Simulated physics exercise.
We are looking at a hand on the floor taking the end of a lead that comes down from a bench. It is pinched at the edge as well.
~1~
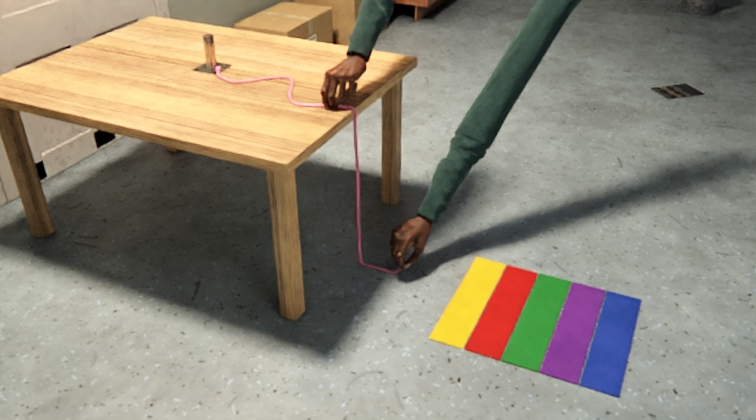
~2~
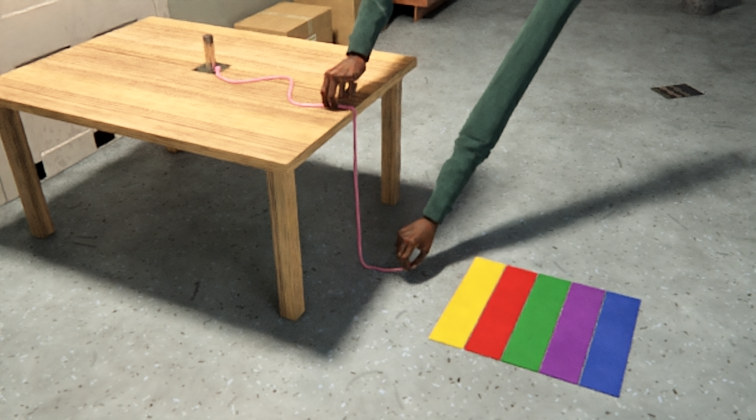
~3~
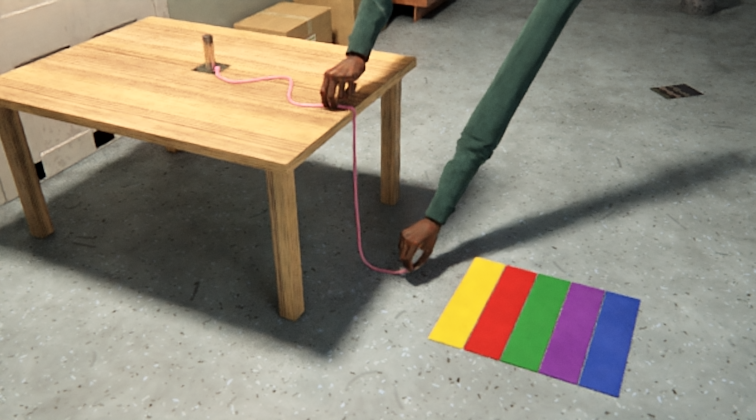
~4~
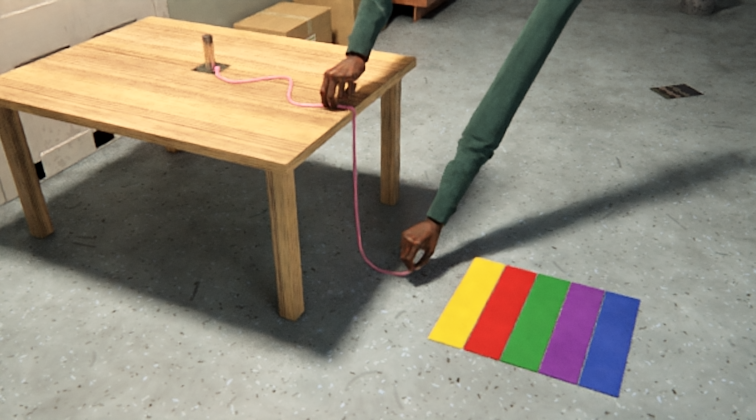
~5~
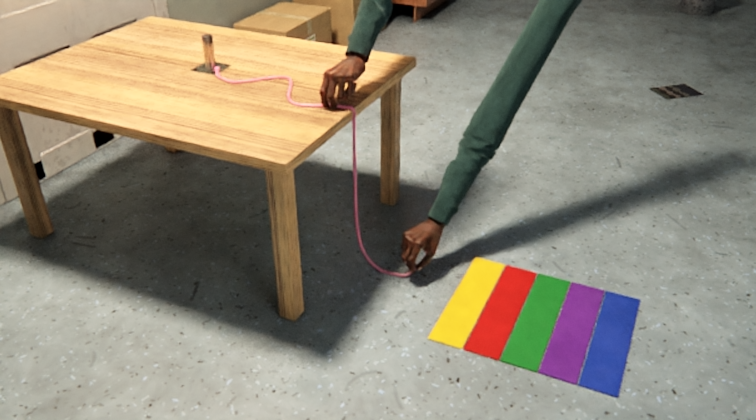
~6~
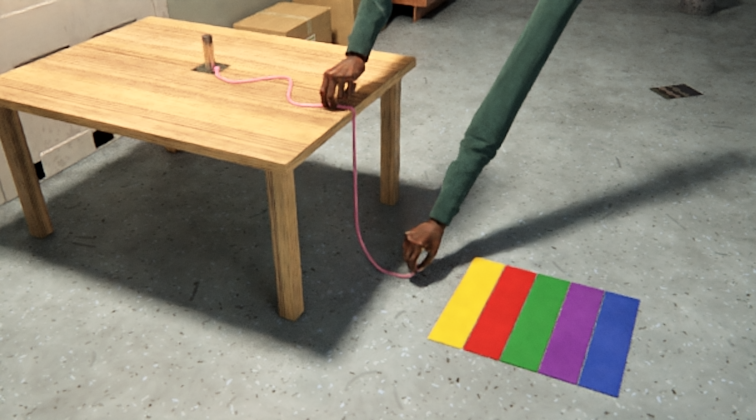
A dark-skinned hand in a green sleeve, low at centre, shifts the end of a pink cord very slightly to the right just above a grey concrete floor, seen from above by a still camera. The cord runs from a small upright post across a wooden table at left, beside yellow, red, green, purple and blue strips. Another hand pinches it at the table's edge, while the hanging length curves slightly.
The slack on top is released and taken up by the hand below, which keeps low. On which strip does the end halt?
It gets as far as the purple strip.
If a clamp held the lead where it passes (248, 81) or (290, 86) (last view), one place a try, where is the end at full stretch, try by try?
The places are (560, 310) and (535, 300).
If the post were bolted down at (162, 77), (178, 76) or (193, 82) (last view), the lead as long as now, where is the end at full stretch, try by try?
In that order: (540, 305), (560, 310) and (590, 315).
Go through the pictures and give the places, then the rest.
The first frame shows end (404, 265); yellow (455, 327); red (490, 337); green (526, 348); purple (565, 360); blue (604, 372).
The second frame shows end (410, 267); lead through (224, 79) (290, 79) (297, 105) (355, 126) (357, 194) (360, 253).
The third frame shows end (413, 268).
The fourth frame shows end (414, 268); lead through (223, 79) (289, 79) (297, 105) (354, 126) (355, 194) (362, 253).
The fifth frame shows end (416, 269).
The sixth frame shows end (417, 269); lead through (223, 79) (289, 79) (297, 105) (354, 126) (355, 194) (367, 252).
Soon after, end near (526, 299); over green.
Then, end near (560, 308); over purple.
At full stretch, end near (581, 314); over purple. The purple one.
